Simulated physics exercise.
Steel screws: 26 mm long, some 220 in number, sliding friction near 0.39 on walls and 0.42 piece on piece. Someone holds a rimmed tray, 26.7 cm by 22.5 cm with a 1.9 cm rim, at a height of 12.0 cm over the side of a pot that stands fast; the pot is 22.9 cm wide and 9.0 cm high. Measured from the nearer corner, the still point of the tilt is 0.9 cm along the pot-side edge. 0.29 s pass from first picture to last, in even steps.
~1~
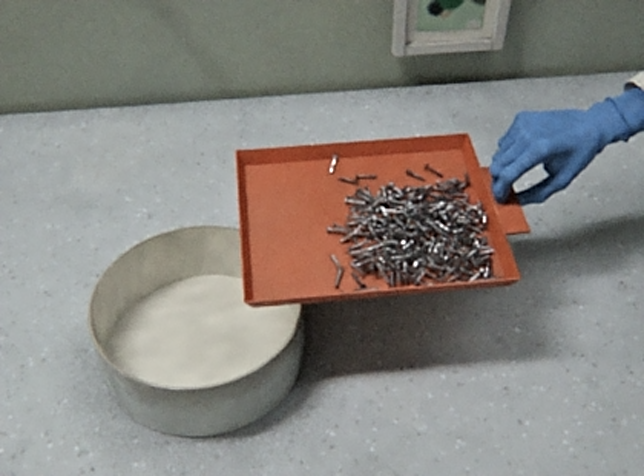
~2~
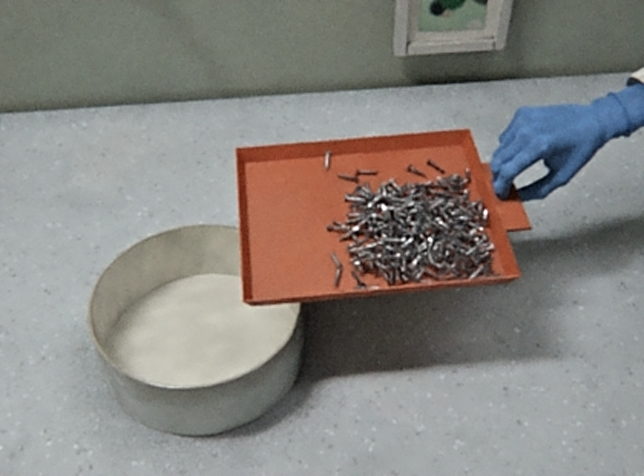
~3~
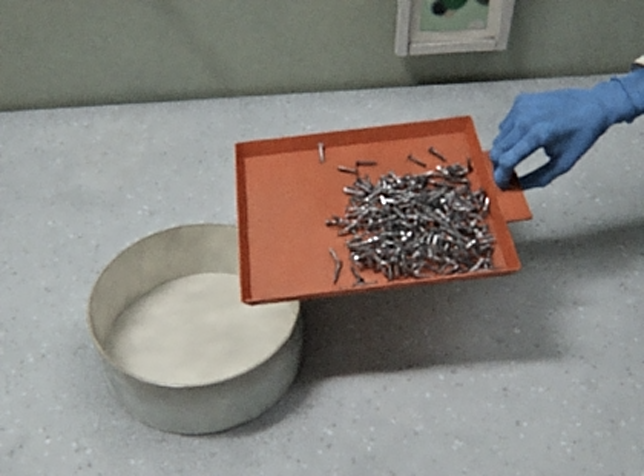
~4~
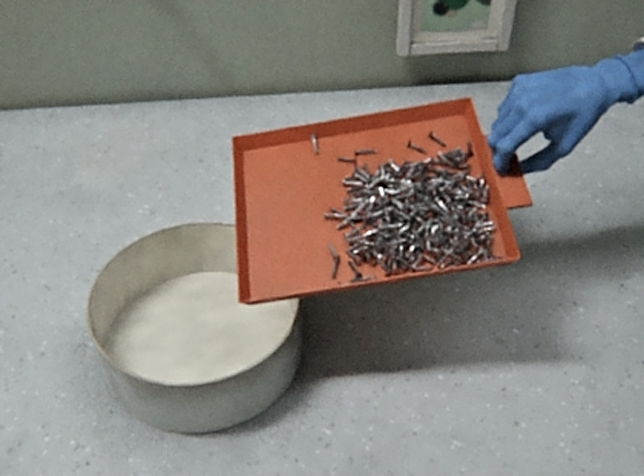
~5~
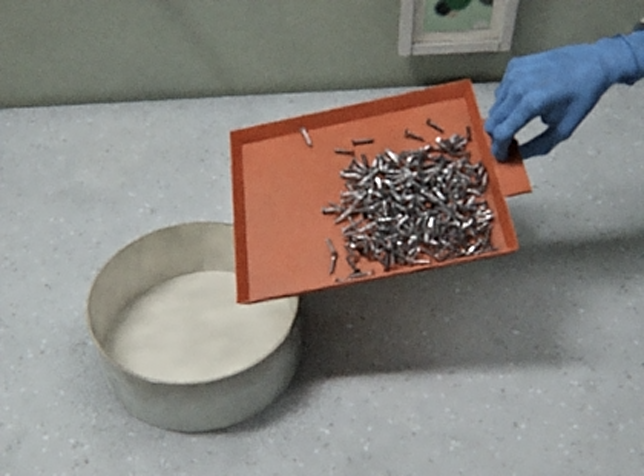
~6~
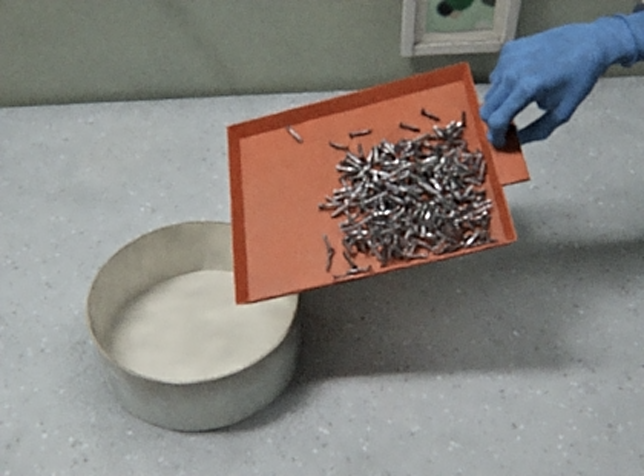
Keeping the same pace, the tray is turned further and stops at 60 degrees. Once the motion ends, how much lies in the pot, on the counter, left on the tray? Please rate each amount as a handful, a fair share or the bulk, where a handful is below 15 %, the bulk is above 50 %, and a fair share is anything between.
Pot: The bulk; counter: A handful; left on the tray: A handful.
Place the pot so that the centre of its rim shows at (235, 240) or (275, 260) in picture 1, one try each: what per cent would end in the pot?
In order, about 10 and about 10 per cent.
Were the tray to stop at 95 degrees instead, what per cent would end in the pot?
I'd expect some 95 per cent in the pot.
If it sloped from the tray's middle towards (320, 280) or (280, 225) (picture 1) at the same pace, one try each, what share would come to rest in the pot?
I'd put it at roughly 60 per cent for the first tilt and roughly 70 per cent for the second.
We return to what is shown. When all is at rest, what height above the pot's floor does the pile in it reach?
Roughly 3.0 cm up.
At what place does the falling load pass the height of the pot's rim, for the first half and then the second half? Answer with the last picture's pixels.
Roughly (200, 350) to start, and after that (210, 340).
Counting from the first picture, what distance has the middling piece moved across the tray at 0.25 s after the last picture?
3 cm.
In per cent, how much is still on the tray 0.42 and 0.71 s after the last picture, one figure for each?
In turn: 100, 15.
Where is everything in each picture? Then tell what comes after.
Tray tilt 0 degrees, front corners at (252, 295) and (511, 273); middle of the pieces at (414, 234); pot at (197, 300), in the first picture.
Tray tilt 1 degrees, front corners at (251, 294) and (511, 271); middle of the pieces at (414, 231), in the second picture.
Tray tilt 5 degrees, front corners at (249, 294) and (511, 263), lowest corner left front; middle of the pieces at (413, 224), in the third picture.
Tray tilt 9 degrees, front corners at (247, 294) and (510, 252), lowest corner left front; middle of the pieces at (412, 215), in the fourth picture.
Tray tilt 14 degrees, front corners at (245, 295) and (509, 243), lowest corner left front; middle of the pieces at (410, 206), in the fifth picture.
Tray tilt 19 degrees, front corners at (243, 295) and (506, 234), lowest corner left front; middle of the pieces at (407, 198); pot at (194, 294), in the sixth picture.
Then, 0.25 s after the last picture, tilt 39 degrees; the tray holds 100 %, the pot 0 %.
Then, 0.42 s after the last picture, tilt 53 degrees; the tray holds 100 %, the pot 0 %.
Then, 0.71 s after the last picture, tilt 60 degrees; the tray holds 15 %, the pot 75 %.
In the end, pot 90 %, counter 5 %, tray 10 %.
